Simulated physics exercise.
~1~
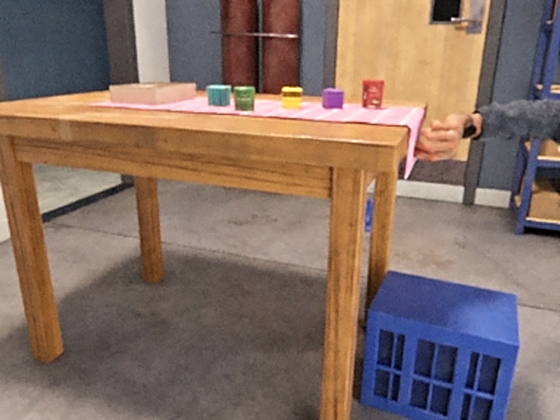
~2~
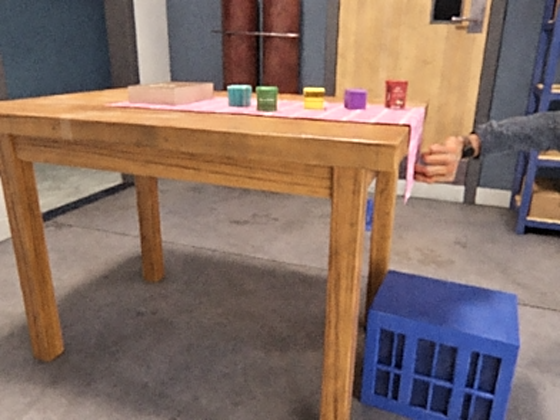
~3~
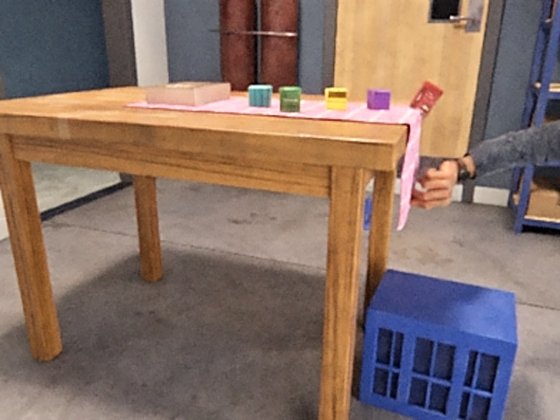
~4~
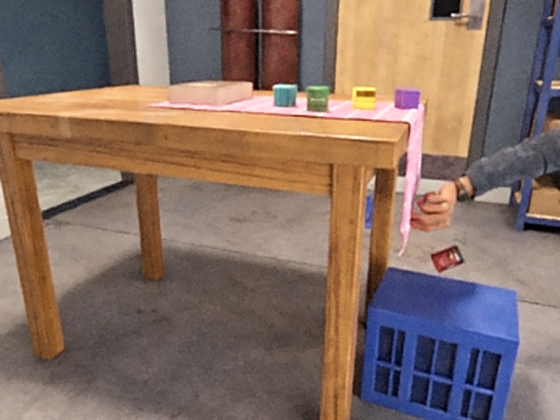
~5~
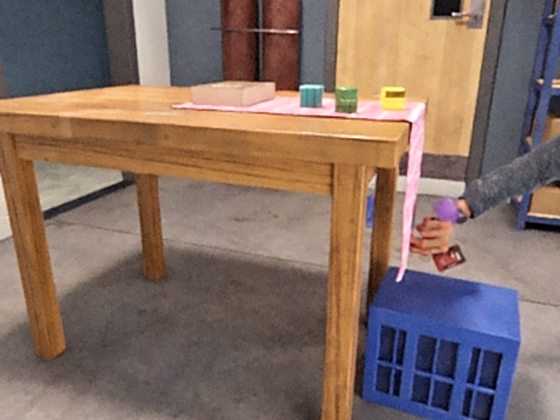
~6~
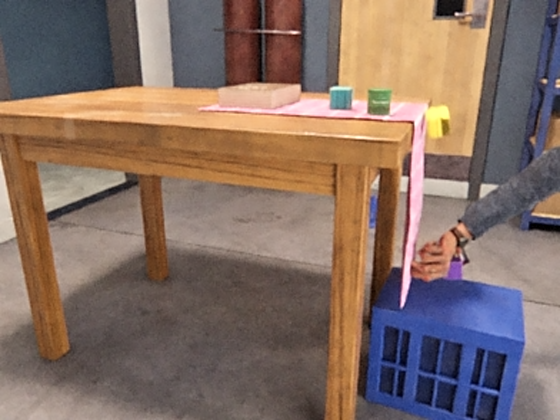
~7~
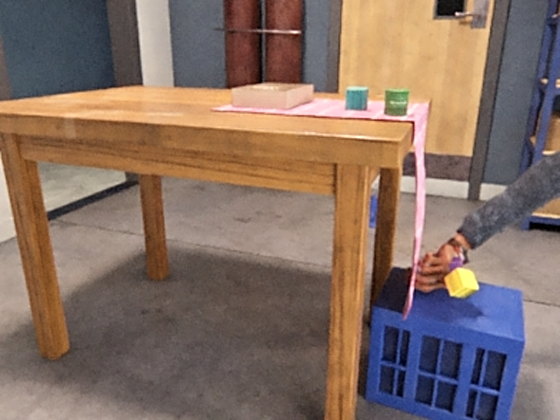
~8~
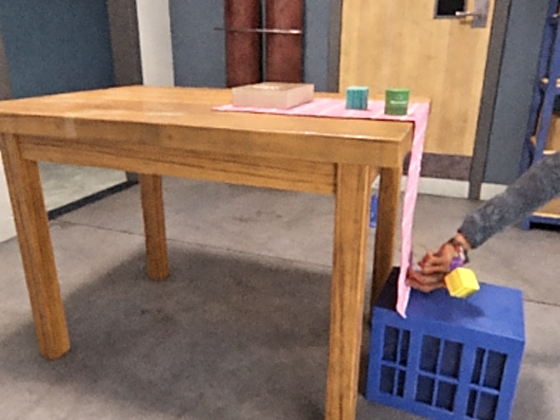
In a room with a concrete floor, a wooden table holds a pink runner lined with a shallow box, a teal object, a green pot, a yellow cube, a purple cube and a red can. A hand at the right draws the runner's end downward, and everything on it slides right. The red can tips over the edge and drops toward the blue crate below. The purple cube falls next, then the yellow cube tumbles after it. The hand stops with the hem down on the crate, the three fallen things beside it, while the green pot, teal object and box remain on the table.
